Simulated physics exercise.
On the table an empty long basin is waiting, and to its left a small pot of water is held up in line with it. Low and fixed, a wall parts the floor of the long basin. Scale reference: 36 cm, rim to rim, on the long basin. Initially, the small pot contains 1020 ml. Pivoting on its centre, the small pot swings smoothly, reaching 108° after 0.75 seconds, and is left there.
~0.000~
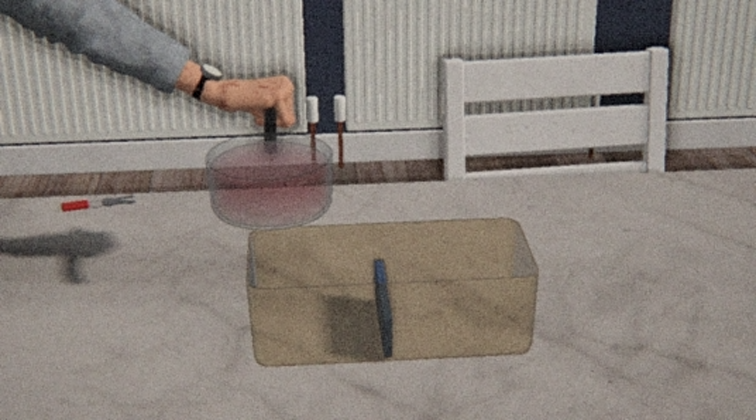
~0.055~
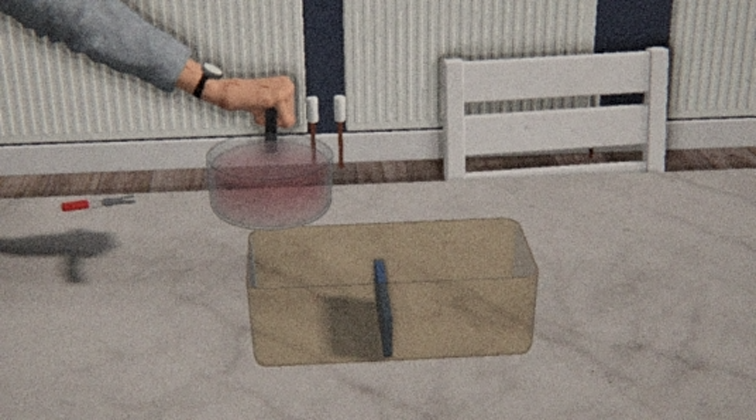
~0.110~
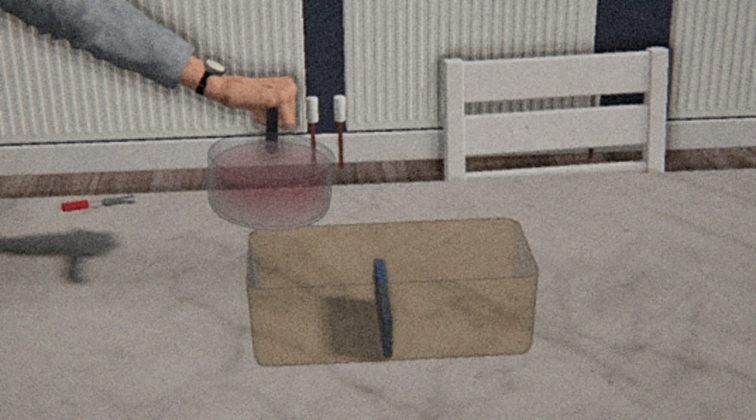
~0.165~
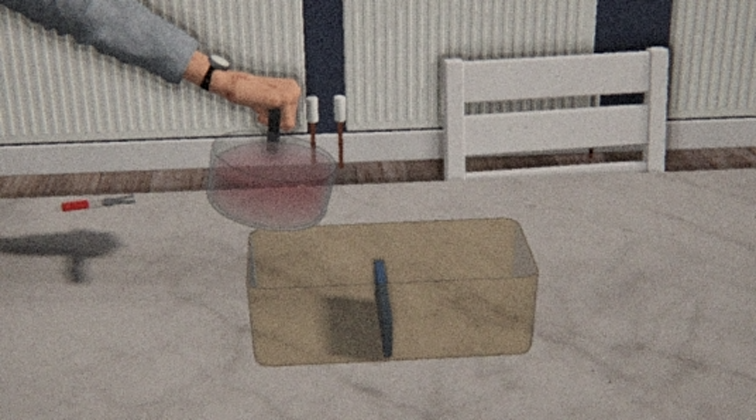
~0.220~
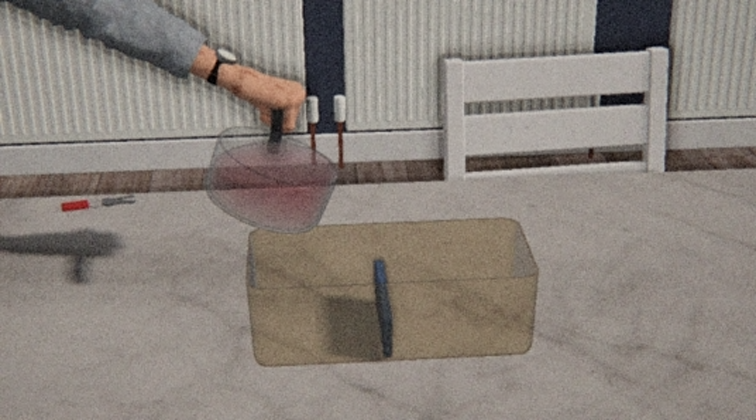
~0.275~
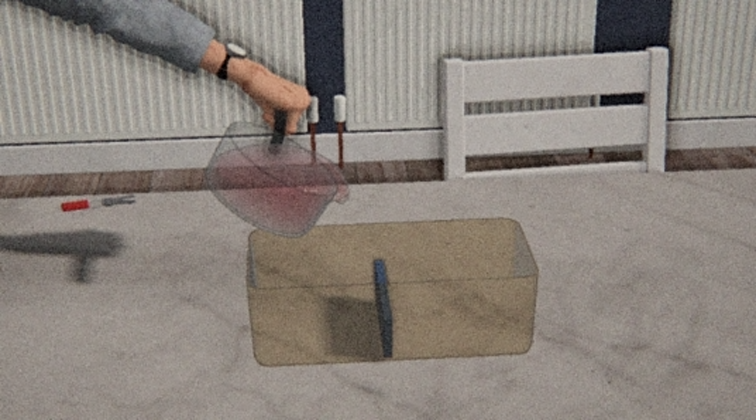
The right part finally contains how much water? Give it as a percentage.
About 29 in every hundred parts.
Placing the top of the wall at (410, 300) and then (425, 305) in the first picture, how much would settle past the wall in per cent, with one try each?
The first try gives 10 percent and the second 20 percent.
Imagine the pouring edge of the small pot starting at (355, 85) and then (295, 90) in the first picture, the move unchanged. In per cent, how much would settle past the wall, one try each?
I'd say 75 percent on the first go, 10 percent on the next.
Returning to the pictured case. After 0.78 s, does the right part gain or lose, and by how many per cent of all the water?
Result: An increase, close to 2.
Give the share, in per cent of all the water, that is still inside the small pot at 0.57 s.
Near 20 in a hundred.
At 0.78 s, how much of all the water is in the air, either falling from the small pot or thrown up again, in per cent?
Around 10 per cent of the liquid is in flight.
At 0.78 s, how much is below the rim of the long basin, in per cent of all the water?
Around 88 in a hundred.
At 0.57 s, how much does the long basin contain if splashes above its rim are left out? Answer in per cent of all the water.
At that time the basin holds about 54 per cent of the liquid.
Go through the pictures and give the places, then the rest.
In the first picture, it leans 0°; its right rim is at (332, 154); the water meets the walls at (209, 164) and (330, 160); the long basin's rim runs from (249, 259) to (528, 247); the wall's top is at (383, 289).
In the second picture, it leans 1°; its right rim is at (332, 156); the water meets the walls at (210, 164) and (330, 160).
In the third picture, it leans 6°; its right rim is at (334, 160); the water meets the walls at (211, 163) and (331, 161).
In the fourth picture, it leans 12°; its right rim is at (336, 167); the water meets the walls at (213, 162) and (334, 163).
In the fifth picture, it leans 21°; its right rim is at (337, 176); the water meets the walls at (212, 163) and (335, 169); 2 per cent is over the edge.
In the sixth picture, it leans 32°; its right rim is at (336, 188); the water meets the walls at (210, 164) and (333, 178); 7 per cent is over the edge.
Then, 0.57 s in, the tilt is 93° and 20 per cent is still to pour, 29 is left of the wall and 24 right of it.
Then, 0.78 s in, the tilt is 108° and 3 per cent is still to pour, 61 is left of the wall and 27 right of it.
Then, 1.01 s in, the tilt is 108° and 0 per cent is still to pour, 67 is left of the wall and 28 right of it.
Then, 1.25 s in, the tilt is 108° and 0 per cent is still to pour, 68 is left of the wall and 29 right of it.
Finally, 68 per cent lies left of the wall, 29 right of it and 3 outside.
